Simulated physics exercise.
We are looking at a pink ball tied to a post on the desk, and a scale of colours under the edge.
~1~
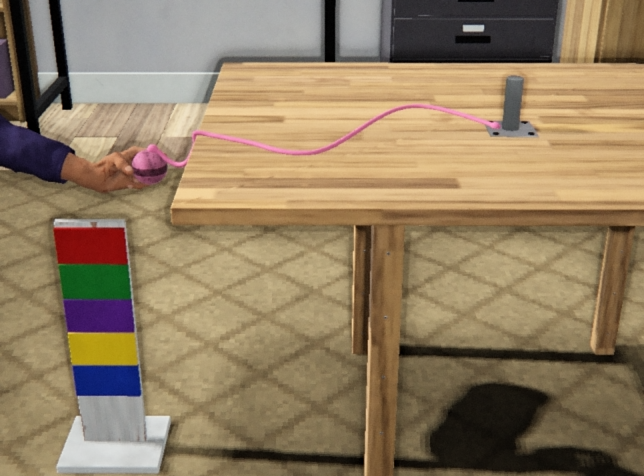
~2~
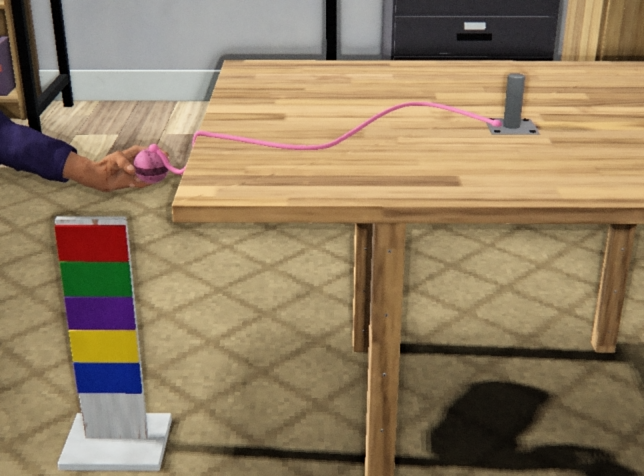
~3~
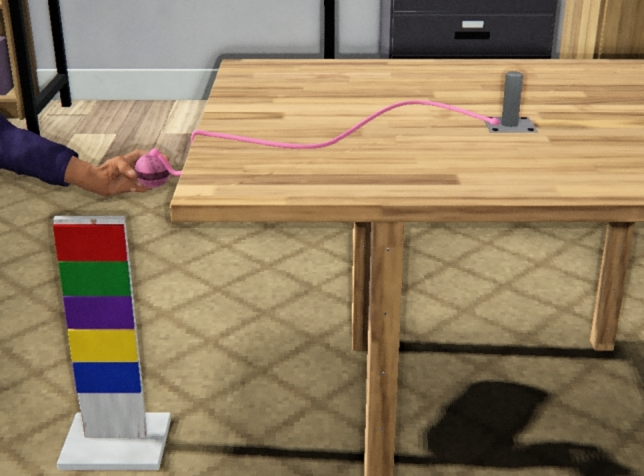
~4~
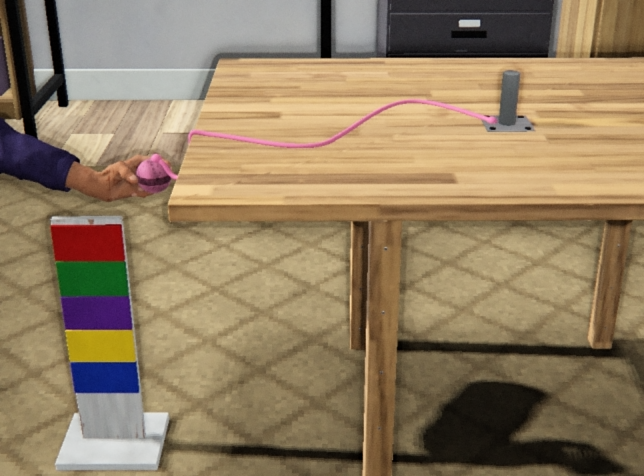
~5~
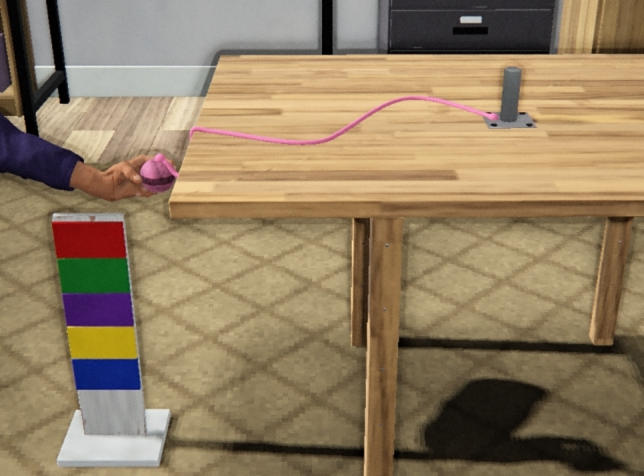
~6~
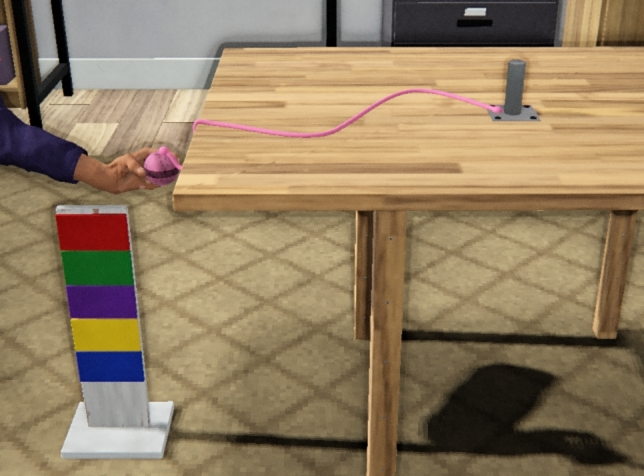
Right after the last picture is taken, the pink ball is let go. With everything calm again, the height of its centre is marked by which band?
By the purple band.
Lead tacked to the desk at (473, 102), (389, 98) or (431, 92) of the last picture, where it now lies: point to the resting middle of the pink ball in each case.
Estimated spots in sequence: (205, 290), (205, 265), (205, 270).
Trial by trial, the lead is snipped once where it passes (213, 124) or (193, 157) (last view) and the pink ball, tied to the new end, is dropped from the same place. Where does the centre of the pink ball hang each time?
(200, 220) and (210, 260).
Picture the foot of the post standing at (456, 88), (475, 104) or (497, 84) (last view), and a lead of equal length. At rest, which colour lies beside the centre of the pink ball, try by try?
Answer, in order: Yellow, yellow, purple.
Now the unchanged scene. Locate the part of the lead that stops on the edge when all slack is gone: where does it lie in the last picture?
Go for the one at (294, 135).
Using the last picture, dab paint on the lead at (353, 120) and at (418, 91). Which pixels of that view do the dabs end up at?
(276, 112) and (395, 112), roughly.
Early on, ball near (245, 285); level with purple.
Midway, ball near (200, 301); level with purple.
Finally, ball near (207, 300); level with purple. Its middle rests at the purple band.
